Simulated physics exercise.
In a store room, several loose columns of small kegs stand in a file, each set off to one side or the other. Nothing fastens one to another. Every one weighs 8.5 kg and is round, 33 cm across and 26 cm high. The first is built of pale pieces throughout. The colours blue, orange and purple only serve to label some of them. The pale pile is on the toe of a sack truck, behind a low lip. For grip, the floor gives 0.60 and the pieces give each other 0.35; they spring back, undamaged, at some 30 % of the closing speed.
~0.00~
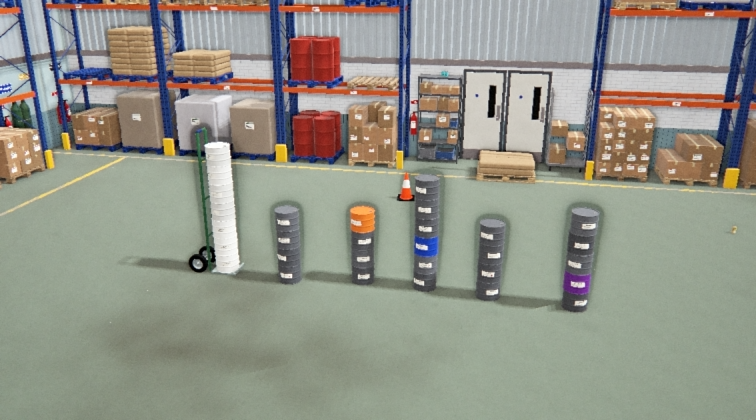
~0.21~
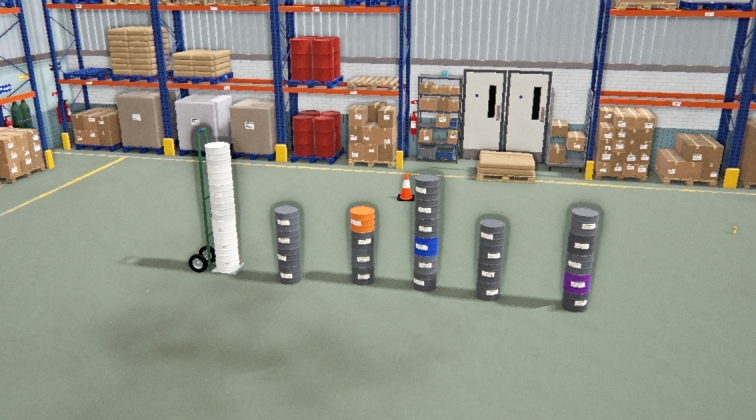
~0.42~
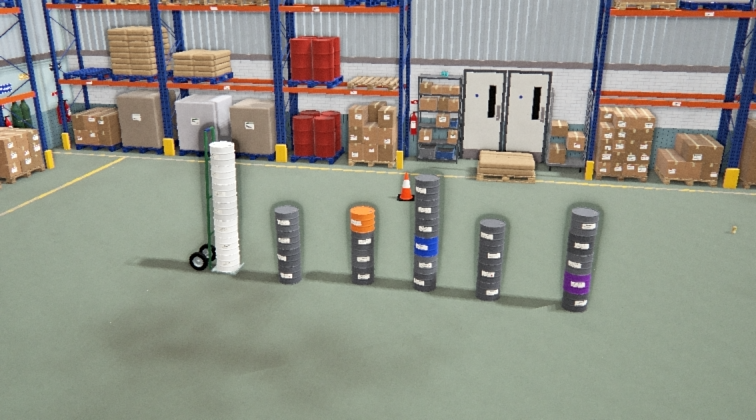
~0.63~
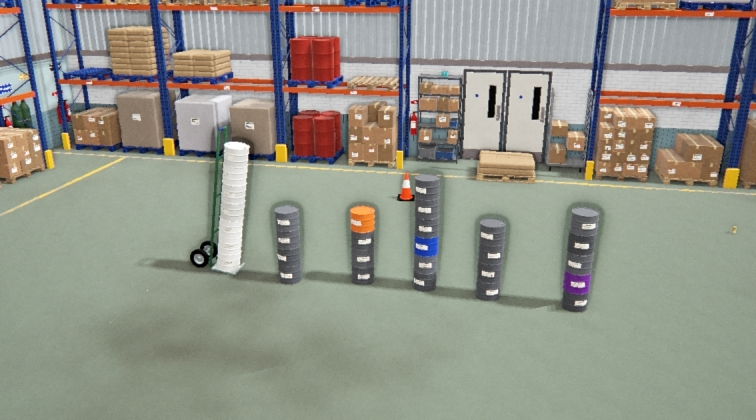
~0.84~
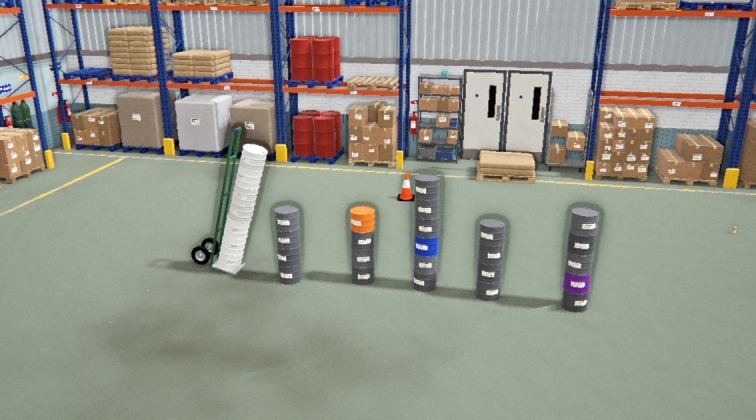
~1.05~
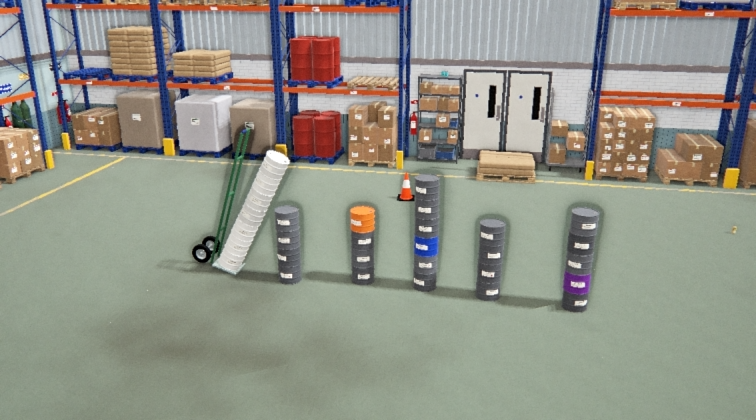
A green sack truck tilts forward to the right, slowly and then faster, and the tall white stack on its toe leans with it, by the last moment slanting further than the truck's frame. To its right stand five dark grey columns, one topped orange, one banded blue, one purple near its base, all motionless. The fixed, raised view shows a storeroom with loaded racks behind.
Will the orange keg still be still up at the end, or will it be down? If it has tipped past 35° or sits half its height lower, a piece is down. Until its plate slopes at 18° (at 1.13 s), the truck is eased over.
The orange keg loses its position.
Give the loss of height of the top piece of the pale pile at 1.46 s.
About 60 cm.
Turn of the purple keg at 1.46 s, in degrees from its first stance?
My estimate is close to 0°.
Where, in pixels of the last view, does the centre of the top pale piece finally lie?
In the last view it ends up close to (301, 293).
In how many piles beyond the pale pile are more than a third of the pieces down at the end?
Total count: 2.
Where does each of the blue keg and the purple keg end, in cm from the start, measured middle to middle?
Moved: Blue 0, purple 0.
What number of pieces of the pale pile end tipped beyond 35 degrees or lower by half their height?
The count is 7.
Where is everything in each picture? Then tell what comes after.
In the first picture (each place is the centre of the face we see best), truck frame (200, 162) 0° forward; orange keg (360, 223); purple keg (578, 285); blue keg (425, 247); the others all in place.
In the second picture, truck frame (200, 161) 0° forward; orange keg (360, 223).
In the third picture, truck frame (206, 160) 3° forward; orange keg (360, 223).
In the fourth picture, truck frame (217, 160) 9° forward, top of the pale pile leaning 9°; orange keg (360, 223); the others all in place.
In the fifth picture, truck frame (228, 160) 14° forward, top of the pale pile leaning 17°; orange keg (360, 223); the others all in place.
In the sixth picture, truck frame (236, 161) 18° forward, top of the pale pile leaning 27°; orange keg (360, 223); purple keg (578, 285); blue keg (425, 247); the others all in place.
By 1.46 s, 7 of the pale pile down; none of the 23 other kegs down, 4 disturbed; orange keg unmoved.
By 1.98 s, 7 of the pale pile down; 2 of the 23 other kegs down; orange keg tilted 32°, 8 cm lower.
By 2.84 s, 7 of the pale pile down; 7 of the 23 other kegs down; orange keg on its side.
When it is over (4.2 s), 7 of the pale pile down; 6 of the 23 other kegs down; orange keg on its side; purple keg unmoved; blue keg unmoved. In pixels of the last frame, middles, orange keg near (420, 246), purple keg near (577, 279).
